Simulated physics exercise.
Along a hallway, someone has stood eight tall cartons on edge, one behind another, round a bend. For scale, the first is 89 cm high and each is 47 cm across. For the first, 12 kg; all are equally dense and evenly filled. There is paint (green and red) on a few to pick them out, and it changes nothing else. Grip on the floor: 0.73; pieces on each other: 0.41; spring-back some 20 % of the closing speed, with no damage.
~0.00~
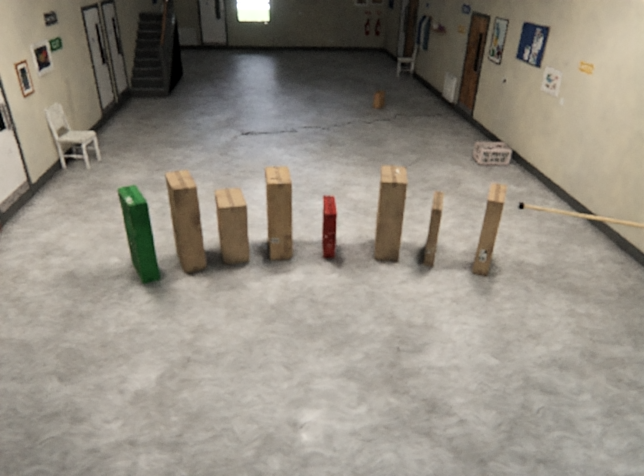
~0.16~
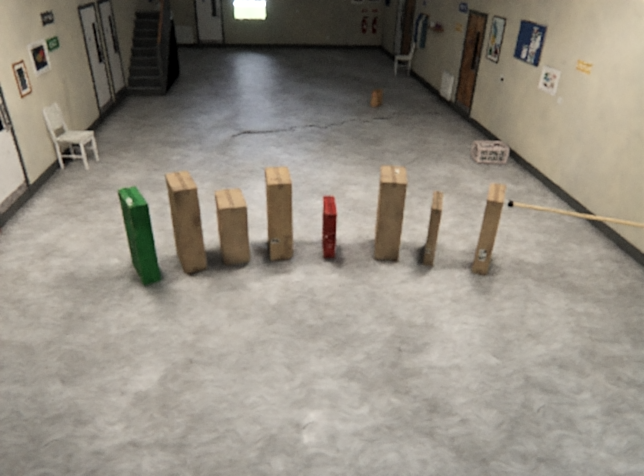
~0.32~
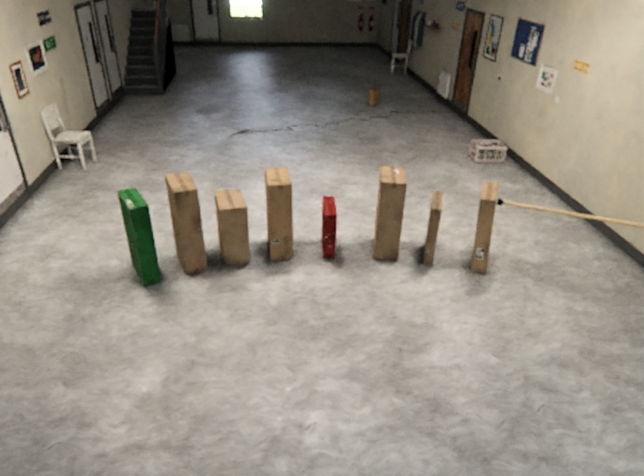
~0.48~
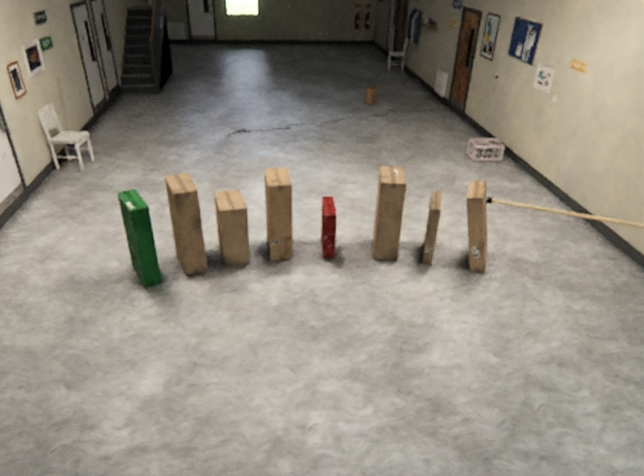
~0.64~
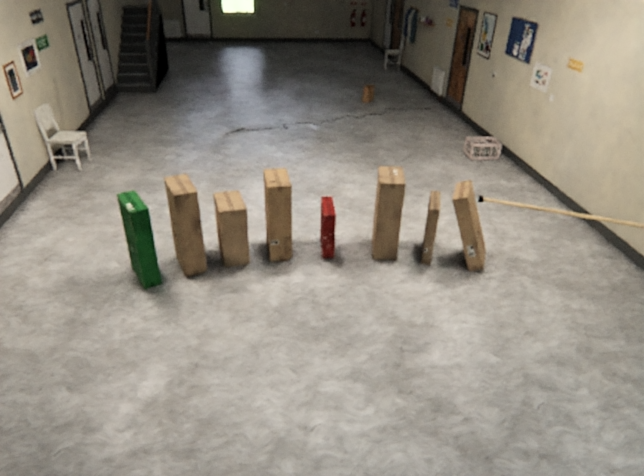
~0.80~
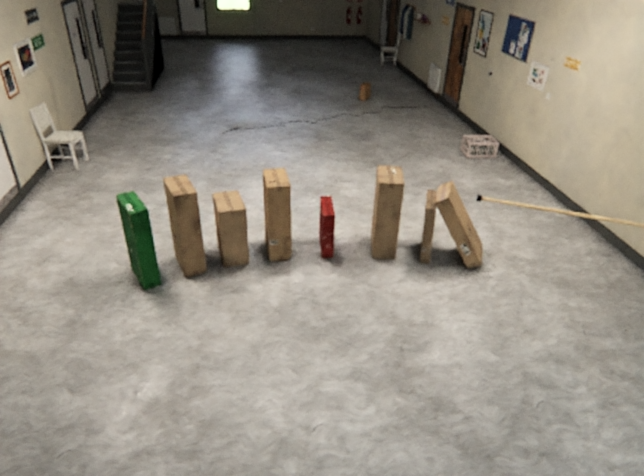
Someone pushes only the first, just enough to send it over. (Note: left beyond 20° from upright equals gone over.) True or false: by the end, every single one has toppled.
False.
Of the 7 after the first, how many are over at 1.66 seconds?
I make it 1 by that time.
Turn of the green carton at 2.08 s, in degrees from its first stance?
Angle from initial pose, roughly 0 deg - estimate.
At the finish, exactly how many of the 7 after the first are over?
3.
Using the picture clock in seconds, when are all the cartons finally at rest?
2.5 s, roughly.
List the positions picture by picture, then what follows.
In the first picture (each place is the centre of the face we see best; the camera moves round a little), pole end (522, 207) 15 cm from the first carton; green carton (145, 245); red carton (330, 237); the others all in place.
In the second picture, pole end (511, 205) 55 mm from the first carton; green carton (146, 246).
In the third picture, pole end (500, 203) pushing; green carton (146, 248); the others all in place.
In the fourth picture, pole end (490, 202) pushing; green carton (147, 249); the others all in place.
In the fifth picture, pole end (481, 200) stopped; green carton (147, 251); the others all in place.
In the sixth picture, pole end (480, 200) stopped; green carton (146, 252); red carton (328, 237); the others all in place.
By 0.98 s, none of the 7 other cartons over, 1 disturbed.
By 1.66 s, 1 of the 7 other cartons over.
By 2.08 s, 3 of the 7 other cartons over; red carton tilted 29°.
By 2.32 s, 3 of the 7 other cartons over; red carton lying flat.
When it is over (2.9 s), 3 of the 7 other cartons over; red carton lying flat; green carton unmoved. Four left standing. In pixels of the last frame, middles, red carton near (310, 241), green carton near (139, 241).
